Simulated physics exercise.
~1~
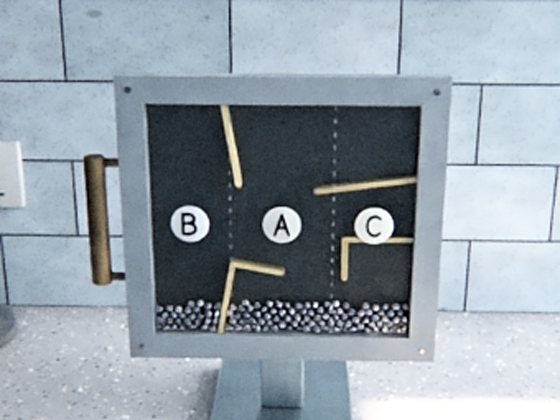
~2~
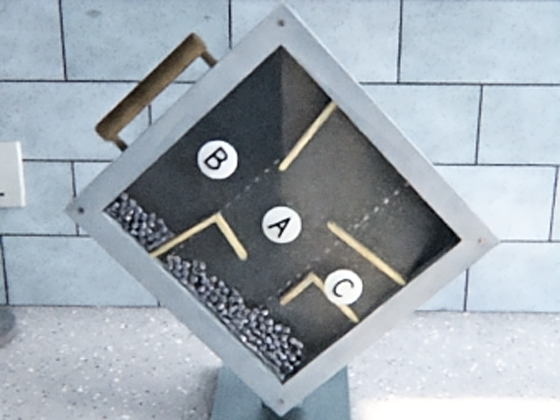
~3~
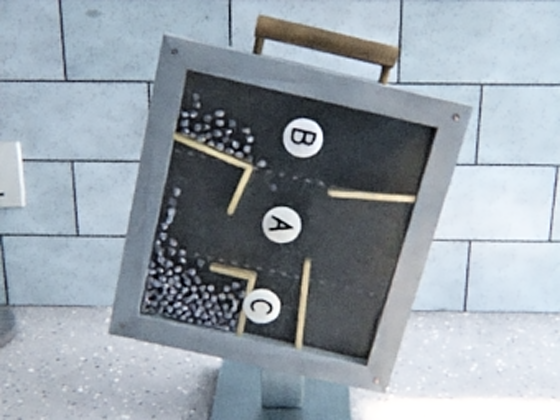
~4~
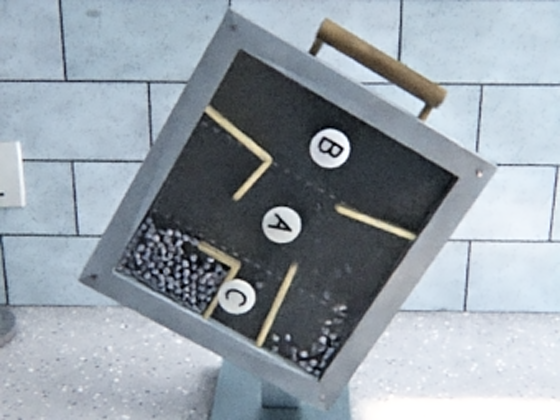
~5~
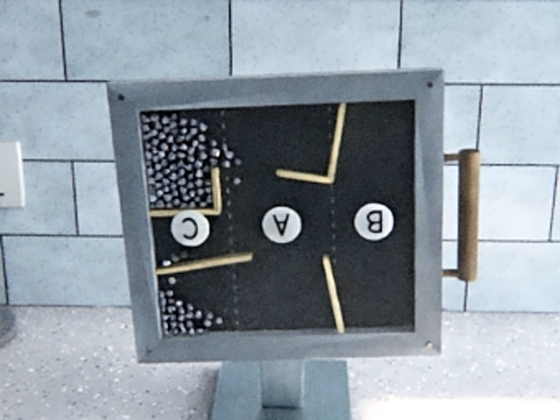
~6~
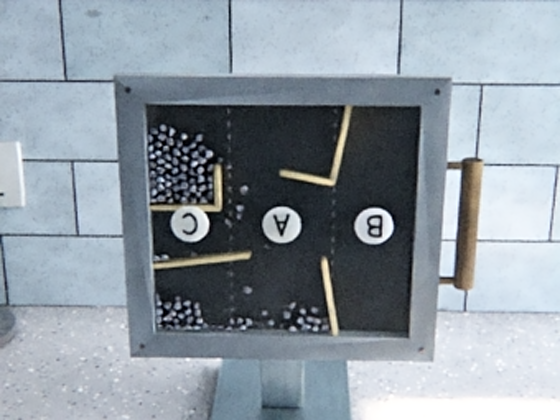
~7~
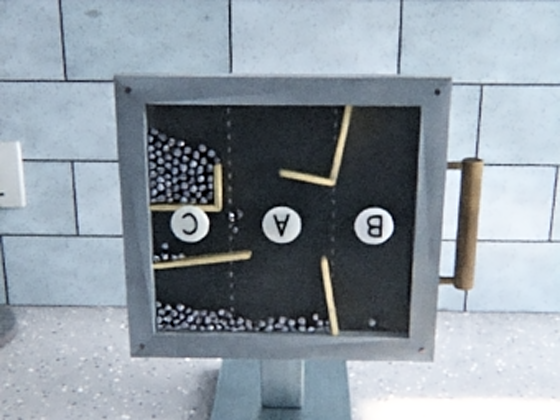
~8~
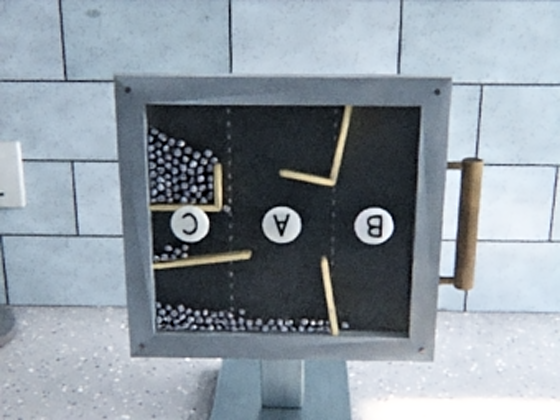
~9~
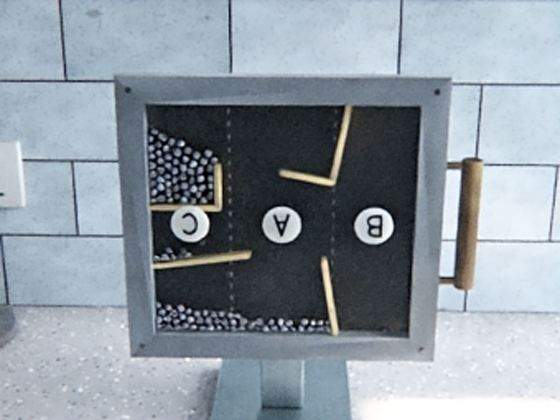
Framed display case turning clockwise in stages until upside down, its small steel balls tumbling and settling mostly in strip C.
